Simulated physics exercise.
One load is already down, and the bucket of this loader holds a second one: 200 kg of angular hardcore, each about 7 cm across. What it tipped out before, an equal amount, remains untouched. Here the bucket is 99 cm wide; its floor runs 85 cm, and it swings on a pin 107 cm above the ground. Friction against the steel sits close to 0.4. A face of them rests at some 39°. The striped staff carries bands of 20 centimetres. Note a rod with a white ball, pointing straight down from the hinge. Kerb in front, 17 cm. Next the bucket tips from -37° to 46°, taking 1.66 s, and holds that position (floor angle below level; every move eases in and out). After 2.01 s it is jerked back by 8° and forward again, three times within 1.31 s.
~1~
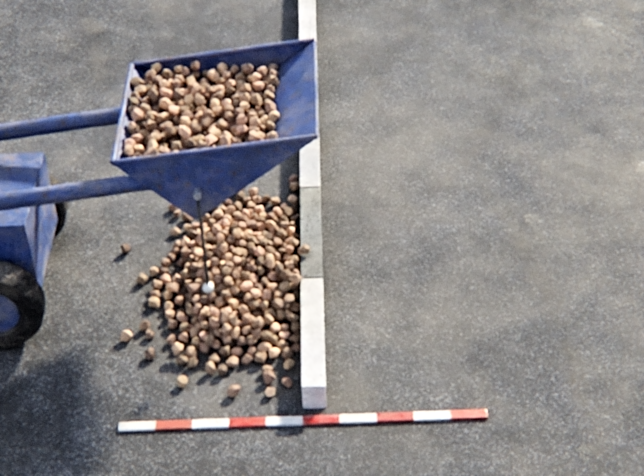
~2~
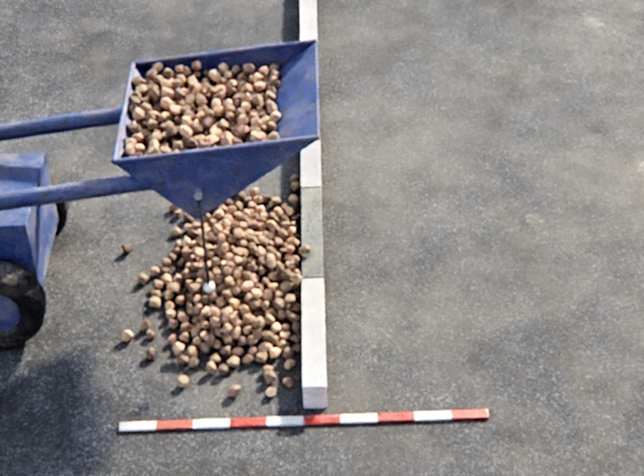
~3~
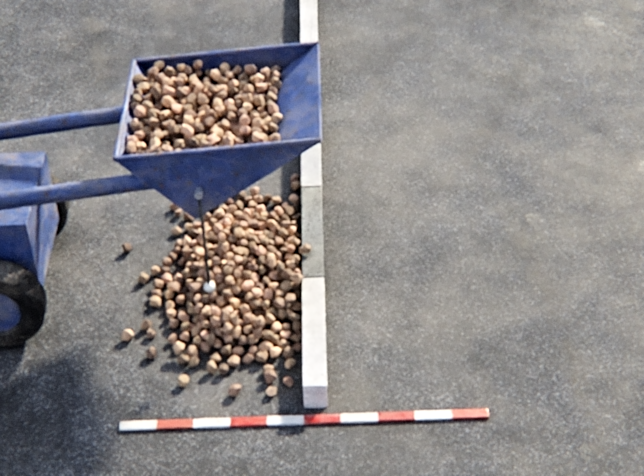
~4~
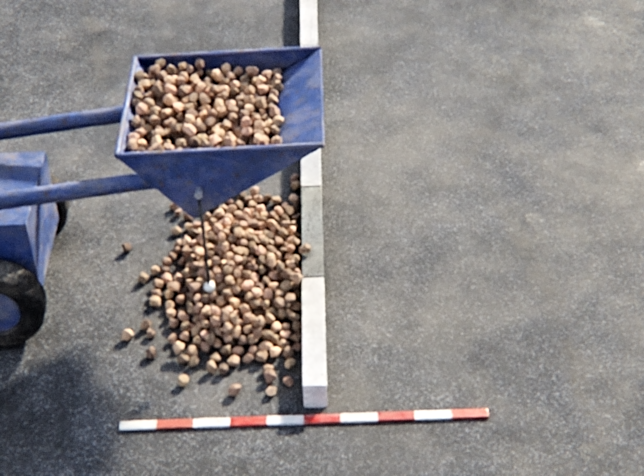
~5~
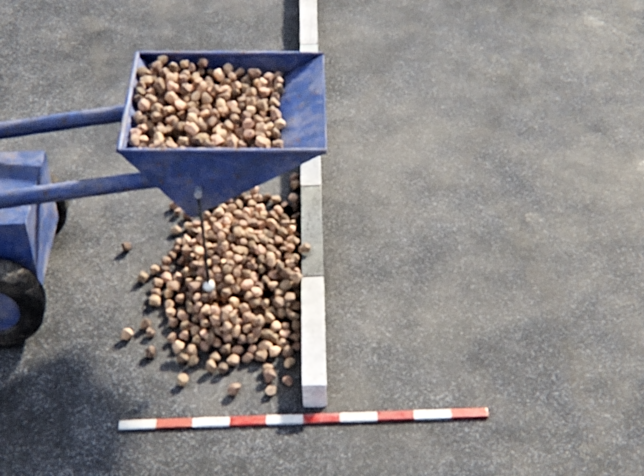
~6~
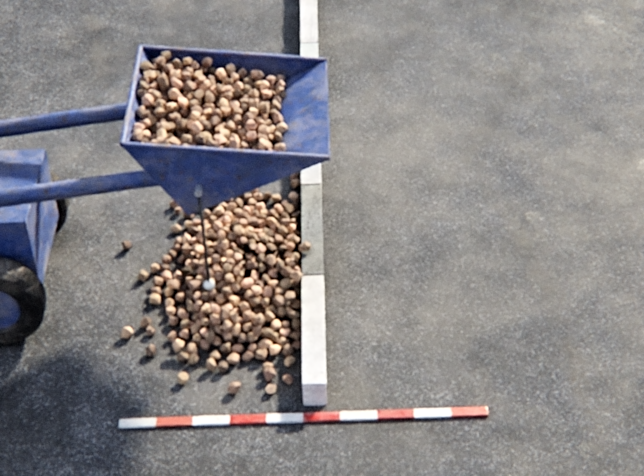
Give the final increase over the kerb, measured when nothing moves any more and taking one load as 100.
Close to 73 parts in a hundred.
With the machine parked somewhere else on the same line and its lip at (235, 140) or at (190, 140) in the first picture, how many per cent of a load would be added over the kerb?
Close to 5 per cent, followed by close to 0 per cent.
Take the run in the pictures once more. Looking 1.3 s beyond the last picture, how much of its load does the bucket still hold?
Near 25 per cent of the load is held.
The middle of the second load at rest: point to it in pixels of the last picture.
They settle centred around (352, 262).
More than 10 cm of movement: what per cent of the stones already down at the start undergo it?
0 per cent.
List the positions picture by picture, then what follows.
In the first picture, lip at (317, 137), floor tilted -37°, highest stones at (193, 89). The earlier load is highest near (237, 262), 21 cm above ground level, 100 % on this side of the kerb.
In the second picture, the bucket is at -36°, its lip at (319, 138); the top of the load is at (177, 85).
In the third picture, lip at (321, 140), floor tilted -35°, highest stones at (159, 88).
In the fourth picture, lip at (324, 145), floor tilted -32°, highest stones at (152, 87).
In the fifth picture, the bucket is at -28°, its lip at (326, 151); the top of the load is at (154, 83).
In the sixth picture, lip at (330, 158), floor tilted -24°, highest stones at (152, 76).
Then, 0.8 s after the last picture the floor is at 33°; in per cent of one load, 100 in the bucket, 100 on this side of the kerb; the foremost stones are at (298, 279).
Then, 1.3 s after the last picture the floor is at 46°; in per cent of one load, 27 in the bucket, 139 on this side of the kerb, 34 over the kerb; the foremost stones are at (392, 265).
Then, 3.3 s after the last picture the floor is at 46°; in per cent of one load, 0 in the bucket, 127 on this side of the kerb, 73 over the kerb; the foremost stones are at (508, 260).
Then, 5.8 s after the last picture the floor is at 46°; in per cent of one load, 0 in the bucket, 127 on this side of the kerb, 73 over the kerb; the foremost stones are at (508, 260). Net gain over the kerb, 73.
